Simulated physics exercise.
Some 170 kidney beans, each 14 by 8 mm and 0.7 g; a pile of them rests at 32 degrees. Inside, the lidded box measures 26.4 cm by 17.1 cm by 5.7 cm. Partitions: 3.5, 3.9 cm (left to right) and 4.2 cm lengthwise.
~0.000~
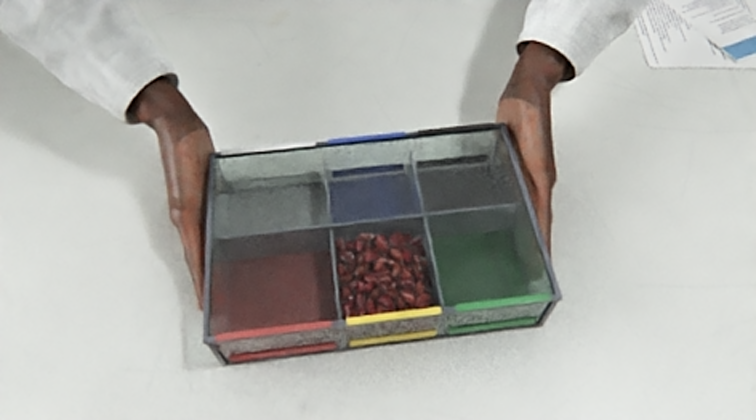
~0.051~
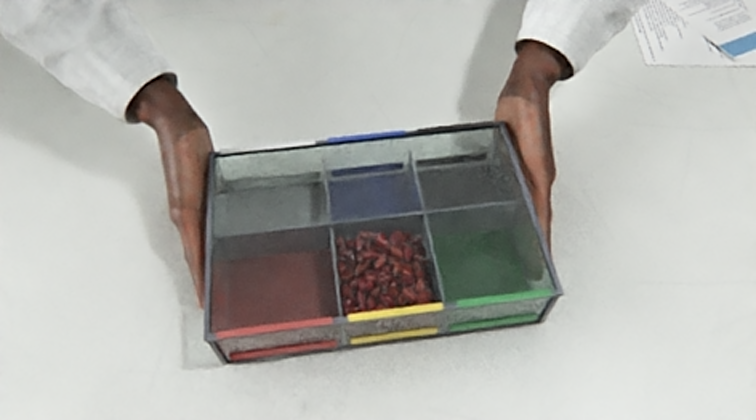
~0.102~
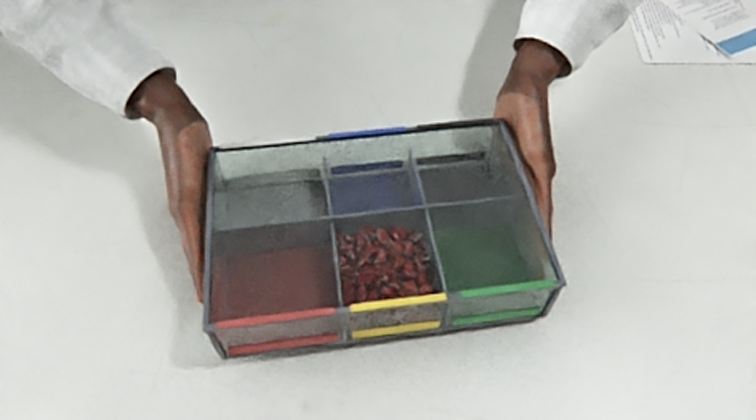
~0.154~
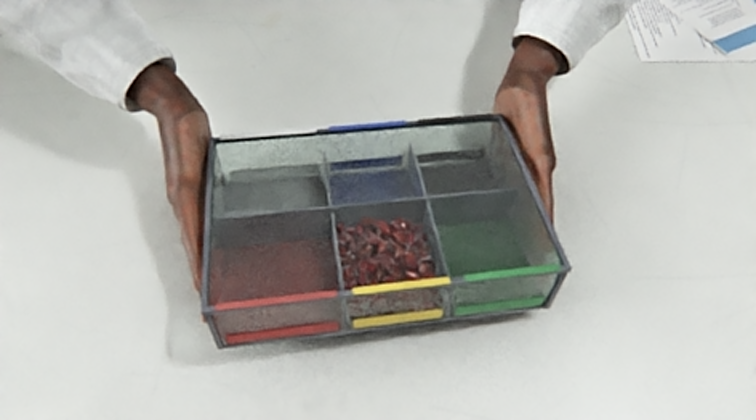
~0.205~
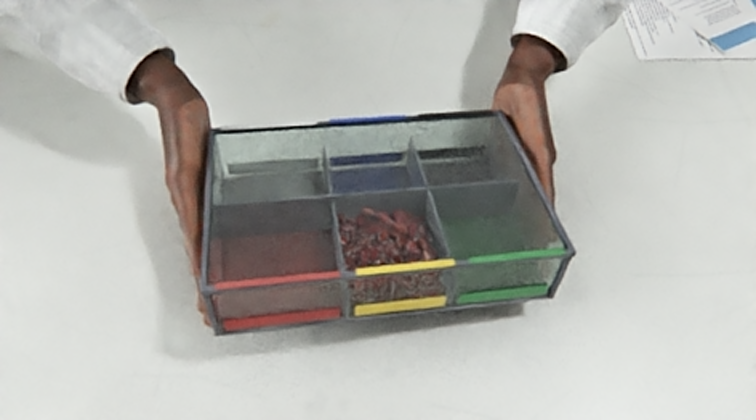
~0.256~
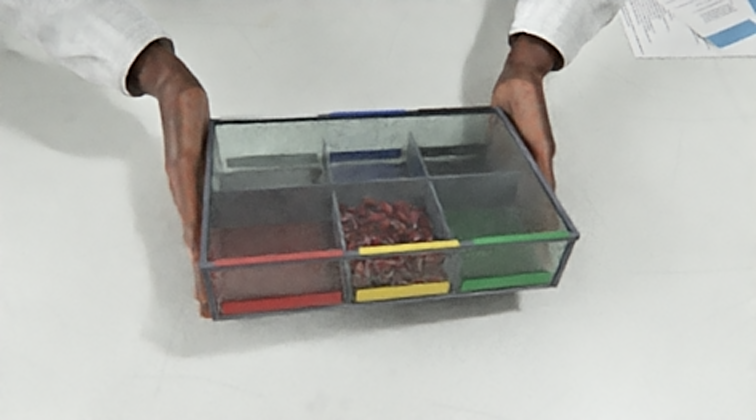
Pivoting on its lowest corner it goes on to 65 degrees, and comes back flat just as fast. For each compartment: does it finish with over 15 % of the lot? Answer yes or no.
Red compartment: No; blue compartment: No; green compartment: No; yellow compartment: Yes; white compartment: No; black compartment: No.
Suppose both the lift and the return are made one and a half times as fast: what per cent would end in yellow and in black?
In that case yellow 80; black 5.
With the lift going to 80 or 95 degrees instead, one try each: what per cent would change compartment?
About 15 and 25 per cent.
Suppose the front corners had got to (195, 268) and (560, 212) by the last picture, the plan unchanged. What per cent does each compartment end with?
Red 0; blue 10; green 0; yellow 90; white 0; black 0.
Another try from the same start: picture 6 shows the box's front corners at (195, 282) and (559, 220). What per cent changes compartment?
Then about 15 per cent.
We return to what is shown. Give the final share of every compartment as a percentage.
Red 0, blue 5, green 0, yellow 90, white 0, black 0.
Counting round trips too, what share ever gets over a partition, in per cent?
Roughly 10 per cent.
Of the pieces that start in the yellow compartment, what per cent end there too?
About 90 per cent.
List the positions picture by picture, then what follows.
In the first picture, box tilt 0 degrees, front corners at (209, 338) and (555, 295); yellow 100 %.
In the second picture, box tilt 1 degrees, front corners at (210, 335) and (556, 291).
In the third picture, box tilt 4 degrees, front corners at (209, 326) and (560, 281), lowest corner right back.
In the fourth picture, box tilt 8 degrees, front corners at (207, 308) and (564, 267), lowest corner right back.
In the fifth picture, box tilt 12 degrees, front corners at (207, 288) and (569, 251), lowest corner right back.
In the sixth picture, box tilt 16 degrees, front corners at (206, 265) and (573, 235), lowest corner right back; yellow 100 %. The box's pace is about 80 degrees a second.
Then, at 0.96 s, tilt 64 degrees; yellow 100 %.
Then, at 1.43 s, tilt 27 degrees; blue 5 %, yellow 90 %.
After 1.98 s, tilt 0 degrees; blue 5 %, yellow 90 %.
By 2.3 s all is still; red 0 %, blue 5 %, green 0 %, yellow 90 %, white 0 %, black 0 %.
